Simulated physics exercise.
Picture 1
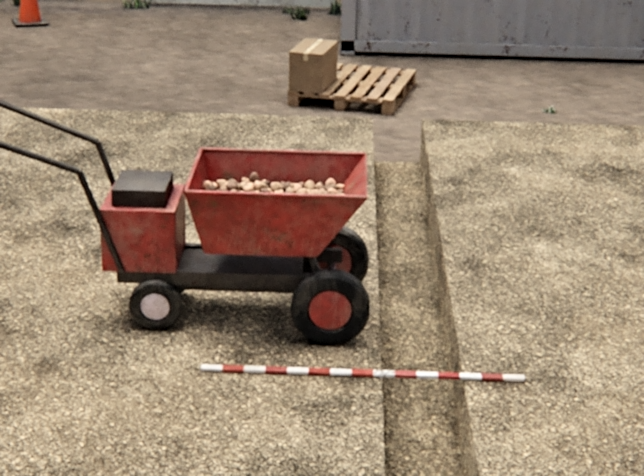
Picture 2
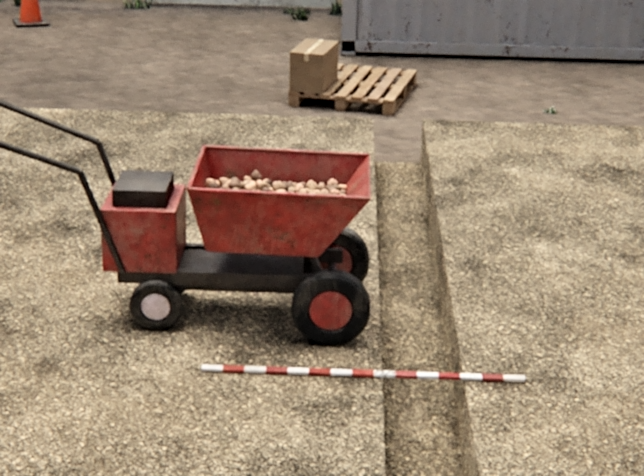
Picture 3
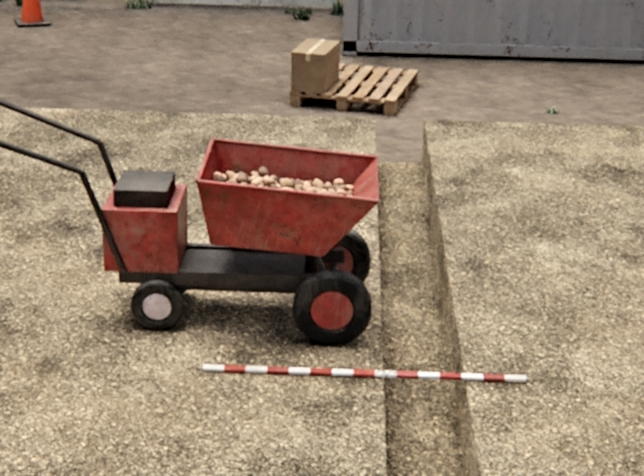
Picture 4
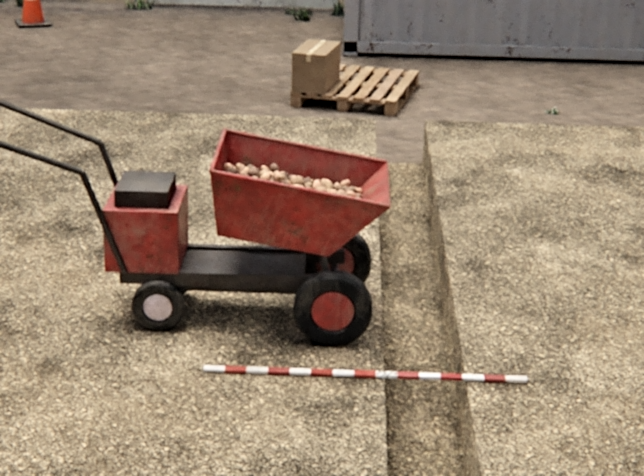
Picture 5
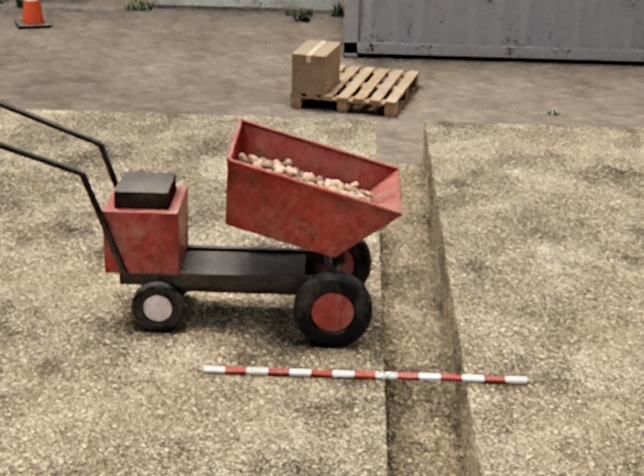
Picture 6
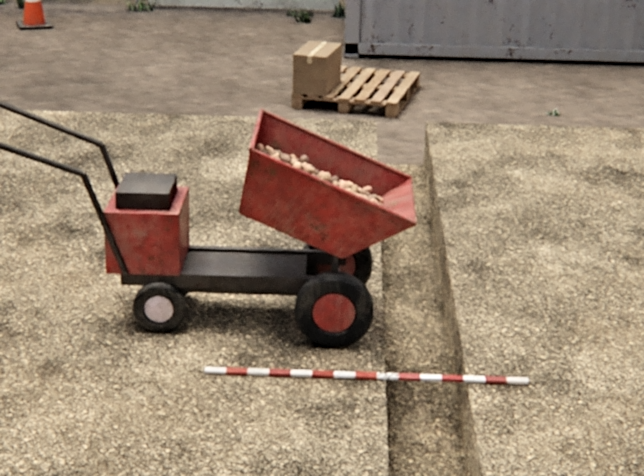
The clip shows a red powered barrow loaded with smooth stones, standing beside a trench near a striped staff; its tray tilts gradually toward the right, the left end rising while the stones stay inside and the wheels remain still.
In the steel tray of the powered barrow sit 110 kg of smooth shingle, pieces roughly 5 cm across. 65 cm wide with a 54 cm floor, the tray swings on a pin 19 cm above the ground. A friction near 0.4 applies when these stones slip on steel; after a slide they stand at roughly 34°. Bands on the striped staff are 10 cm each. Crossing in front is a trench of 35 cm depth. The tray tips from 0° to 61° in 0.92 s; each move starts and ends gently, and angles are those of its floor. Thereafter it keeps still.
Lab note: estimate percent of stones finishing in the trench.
Approx. 17 %.
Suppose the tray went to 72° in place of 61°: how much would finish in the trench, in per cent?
Around 10 per cent would finish in the trench.
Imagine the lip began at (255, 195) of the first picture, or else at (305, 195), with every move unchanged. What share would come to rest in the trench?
Around 60% for the first place and 60% for the second.
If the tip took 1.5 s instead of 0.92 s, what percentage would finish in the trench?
Then roughly 20 percent.
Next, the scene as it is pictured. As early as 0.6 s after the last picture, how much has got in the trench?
Roughly 0% by that time.
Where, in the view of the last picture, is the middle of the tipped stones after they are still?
Somewhere near pixel (501, 320).
Then, 0.3 s after the last picture the floor is at 51°, 100 % in the tray; the foremost stones are at (426, 246).
Then, 0.6 s after the last picture the floor is at 61°, 89 % in the tray, 1 % in the trench, 11 % past the trench; the foremost stones are at (496, 301).
Then, 1.0 s after the last picture the floor is at 61°, 51 % in the tray, 49 % past the trench; the foremost stones are at (602, 323).
Then, 2.9 s after the last picture the floor is at 61°, 22 % in the tray, 17 % in the trench, 61 % past the trench; the foremost stones are past the picture's edge.
